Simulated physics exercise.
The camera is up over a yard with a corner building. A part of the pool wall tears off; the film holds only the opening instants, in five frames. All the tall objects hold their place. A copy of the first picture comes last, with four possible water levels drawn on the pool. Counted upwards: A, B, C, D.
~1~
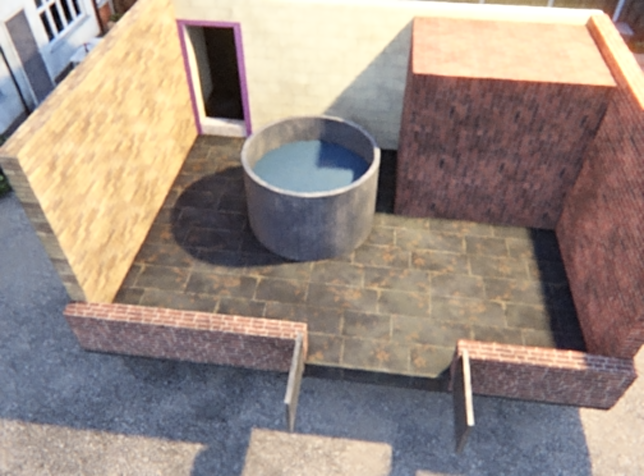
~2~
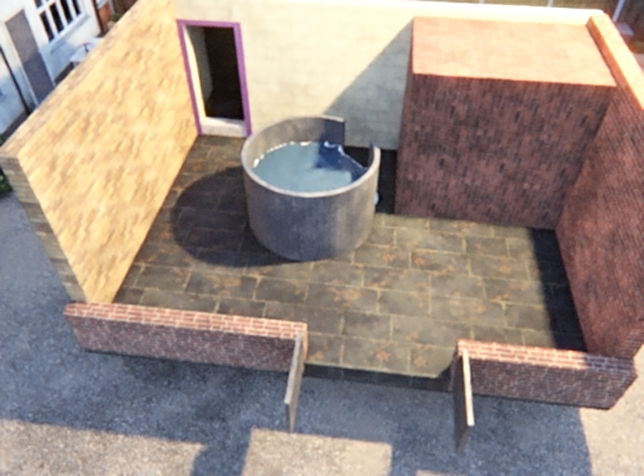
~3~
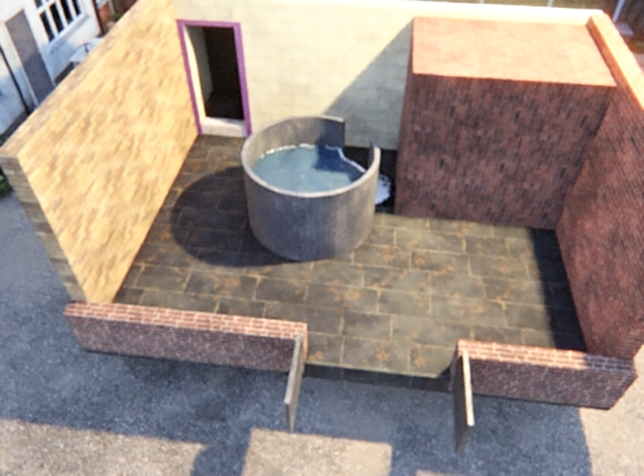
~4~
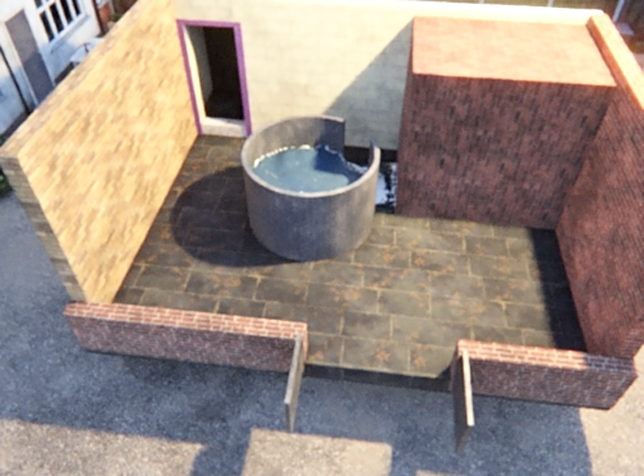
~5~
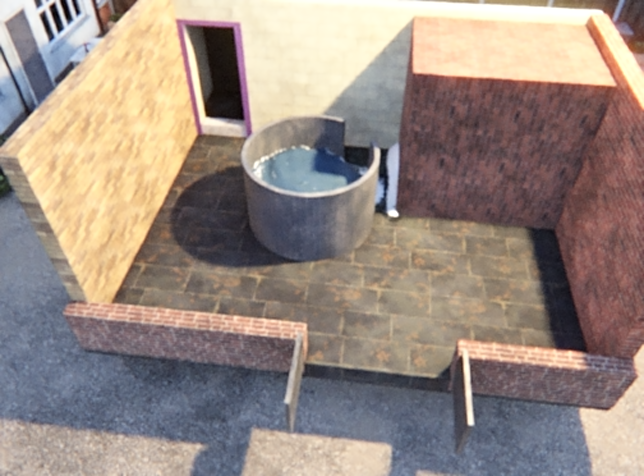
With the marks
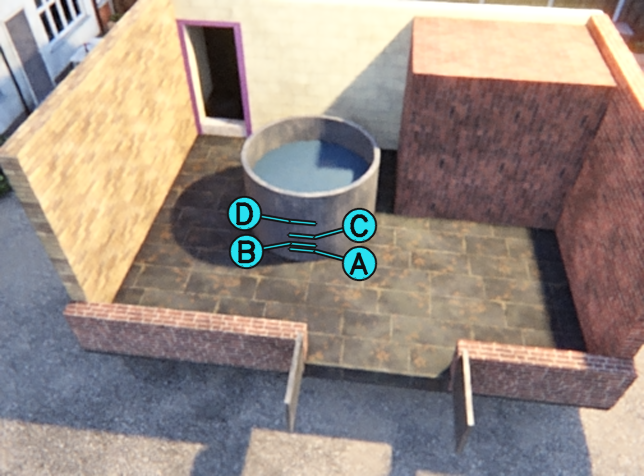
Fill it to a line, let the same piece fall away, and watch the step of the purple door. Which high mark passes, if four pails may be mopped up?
It is D.
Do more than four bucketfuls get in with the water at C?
No.
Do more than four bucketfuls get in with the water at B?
No.
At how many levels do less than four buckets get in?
All of the four.
In cyan, A at (302, 250); B at (302, 244); C at (302, 236); D at (301, 222); from the bottom up A, B, C, D.
Choosing A, nothing gets over.
Choosing B, nothing gets over.
Choosing C, nothing gets over.
Choosing D, a splash gets over, under a bucket.
